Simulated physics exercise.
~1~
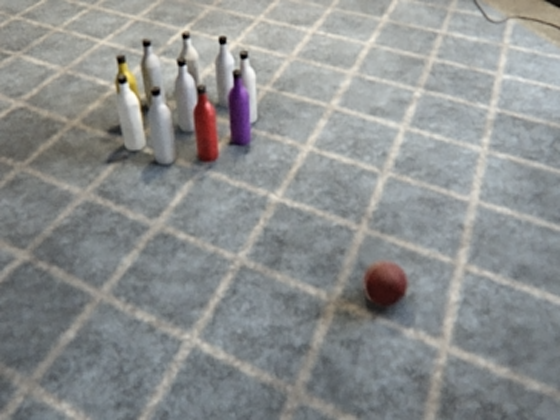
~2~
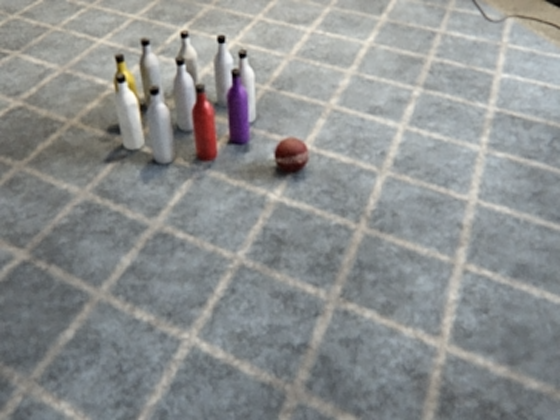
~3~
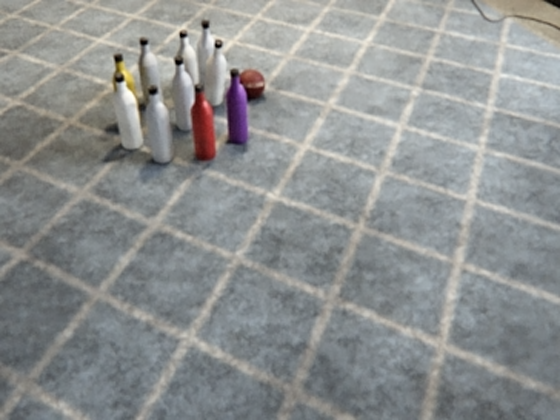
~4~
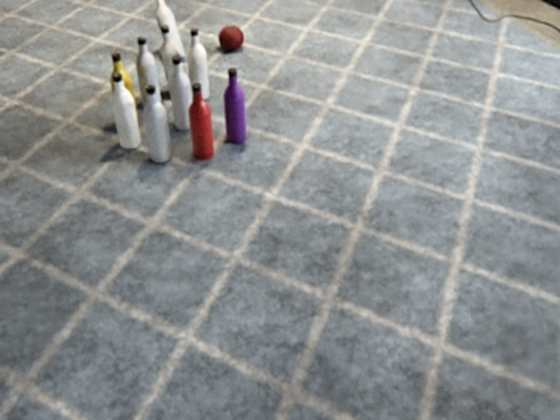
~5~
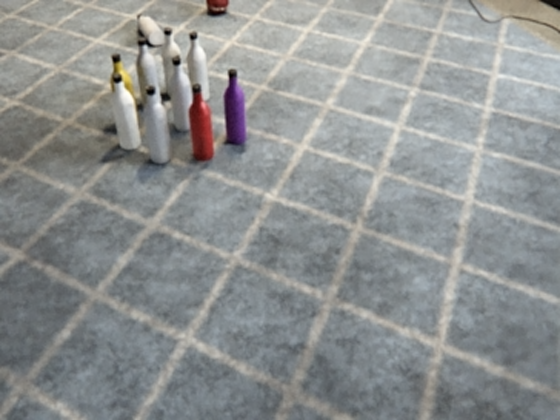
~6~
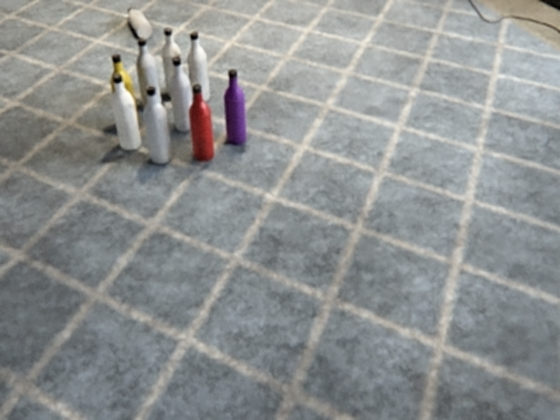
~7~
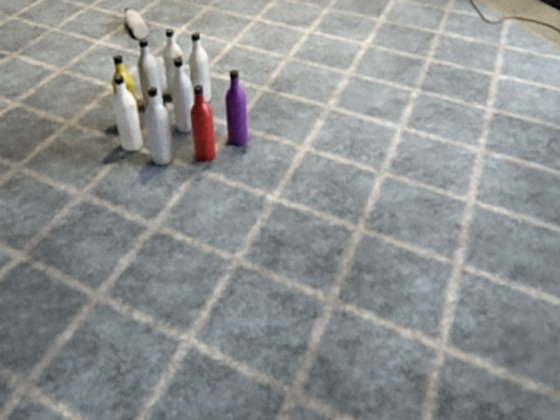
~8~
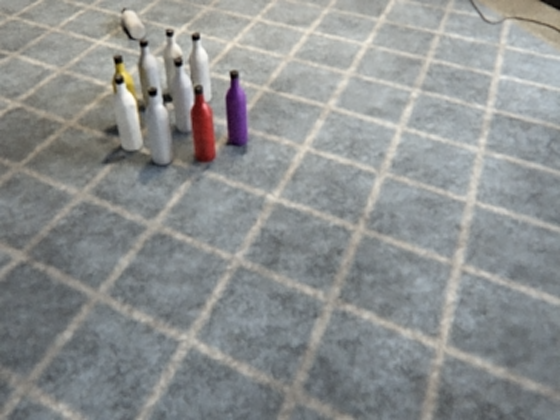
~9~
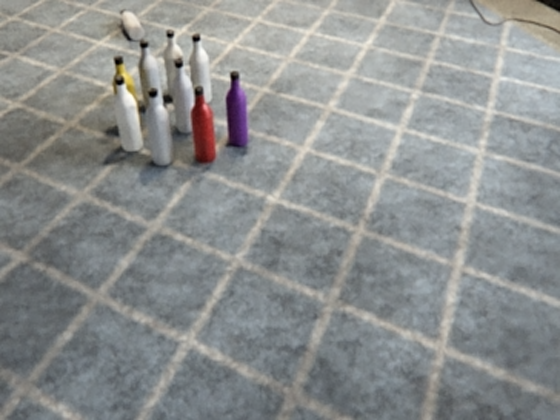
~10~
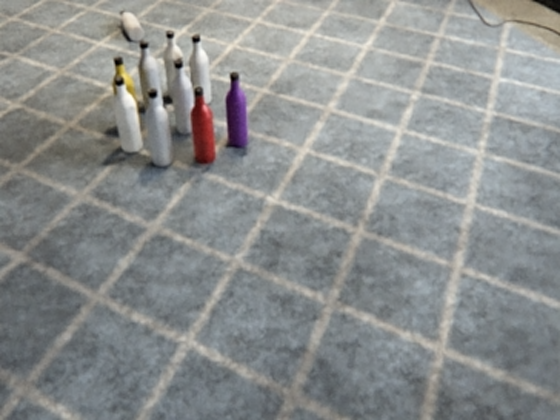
To begin with, a dark red ball is on a grey carpet with pale grid lines, to the right of and nearer than a cluster of upright bottles, mostly white, with one red, one purple and one yellow. The ball rolls left and away, passing to the right of the purple bottle. It knocks into white bottles behind the purple one, pushing them back and to the left. One white bottle at the back tips over as the ball rolls on out of view. The toppled bottle shifts slightly left and settles on its side, while the purple, red and yellow bottles remain standing.
